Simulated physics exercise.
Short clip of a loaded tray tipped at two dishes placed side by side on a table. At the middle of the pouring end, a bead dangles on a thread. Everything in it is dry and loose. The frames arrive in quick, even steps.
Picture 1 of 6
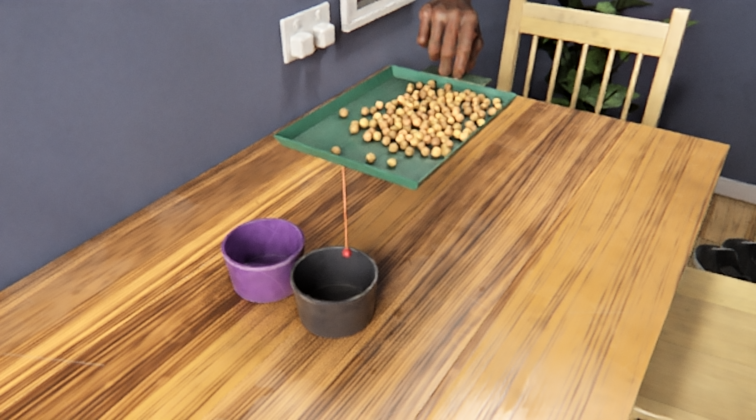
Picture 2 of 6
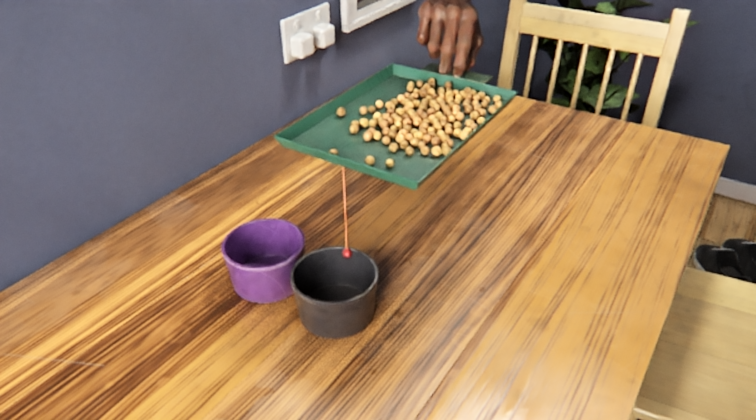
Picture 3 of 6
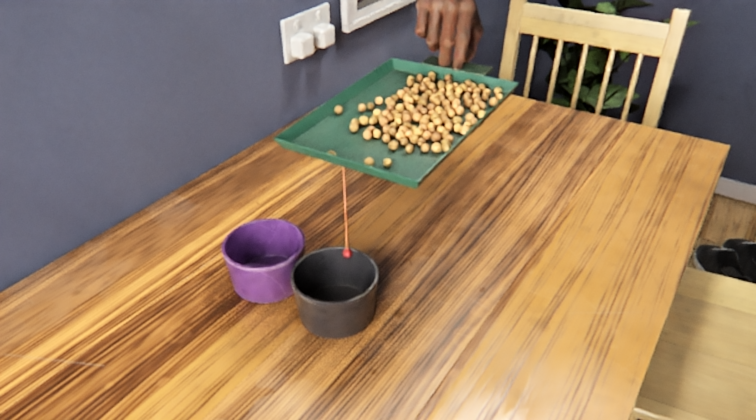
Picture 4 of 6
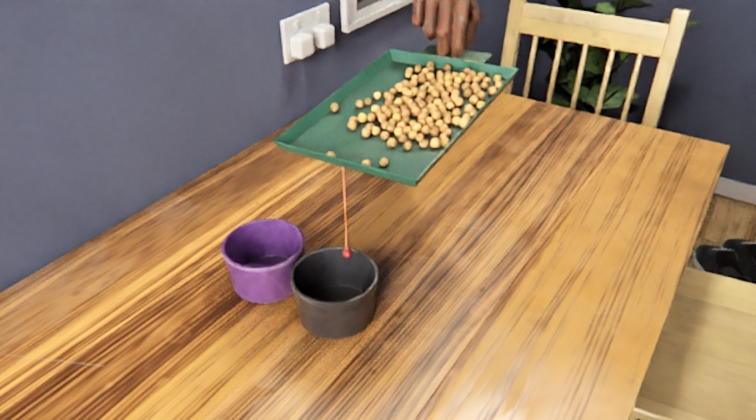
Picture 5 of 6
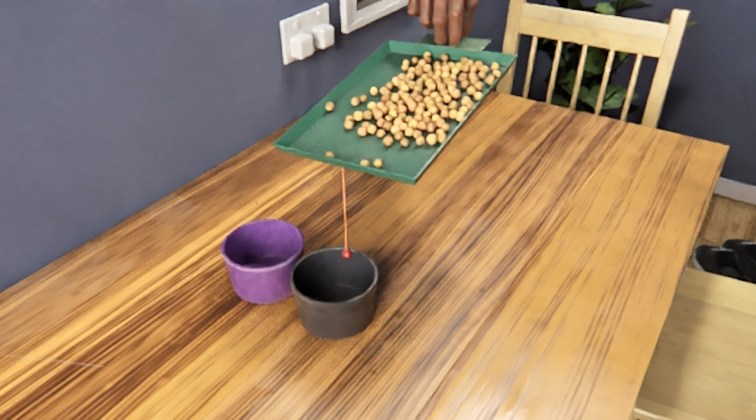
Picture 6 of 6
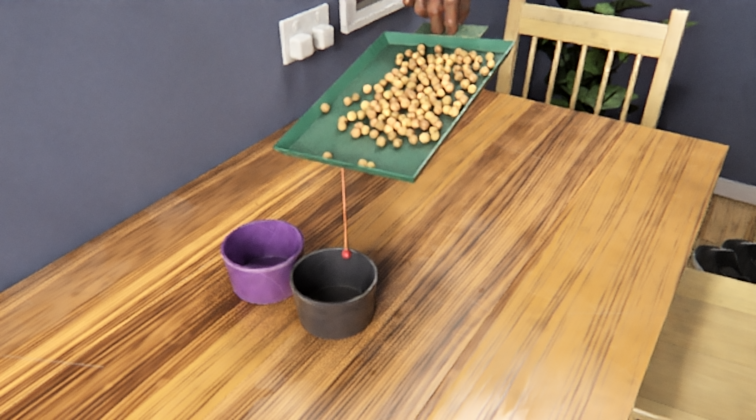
A green tray of round wooden beads, held by a hand at its far end, starts level and gradually tilts toward its near left corner above a purple dish and a black dish, and the beads begin shifting.
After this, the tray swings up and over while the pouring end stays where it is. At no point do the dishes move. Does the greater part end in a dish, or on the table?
It looks like most goes in the dishes, when all's done.
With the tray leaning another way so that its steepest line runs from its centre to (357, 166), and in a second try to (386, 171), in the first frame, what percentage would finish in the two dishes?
30 % and 10 %.
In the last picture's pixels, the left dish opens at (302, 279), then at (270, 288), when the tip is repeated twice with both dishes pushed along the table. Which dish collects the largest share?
The left of the pair the first time, the left of the pair the second.
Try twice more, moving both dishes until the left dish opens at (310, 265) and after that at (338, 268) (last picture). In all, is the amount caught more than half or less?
Result, first setup: A minority share; second setup: A minority share.
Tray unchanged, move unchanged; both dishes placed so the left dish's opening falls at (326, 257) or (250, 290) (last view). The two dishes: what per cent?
Trial 1 around 10 percent, trial 2 around 20 percent.
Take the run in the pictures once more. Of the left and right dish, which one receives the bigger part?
It's the left of the two that is fuller.
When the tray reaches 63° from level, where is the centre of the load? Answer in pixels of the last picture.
Look around (285, 260) in the last picture.
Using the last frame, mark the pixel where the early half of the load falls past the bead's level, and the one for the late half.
The early half goes through (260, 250), the late half through (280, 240).
Shortly afterwards, tray tipped steeply; near a quarter on the tray; a little in the right dish; near a third in the left dish; near a quarter outside both; a little in the air.
Next, tray tipped past a quarter turn; a little in the right dish; near two thirds in the left dish; near a quarter outside both.
Some moments later, tray tipped past a quarter turn; a little in the right dish; near two thirds in the left dish; near a quarter outside both.
In the end, tray tipped past a quarter turn; a little in the right dish; near two thirds in the left dish; near a quarter outside both.
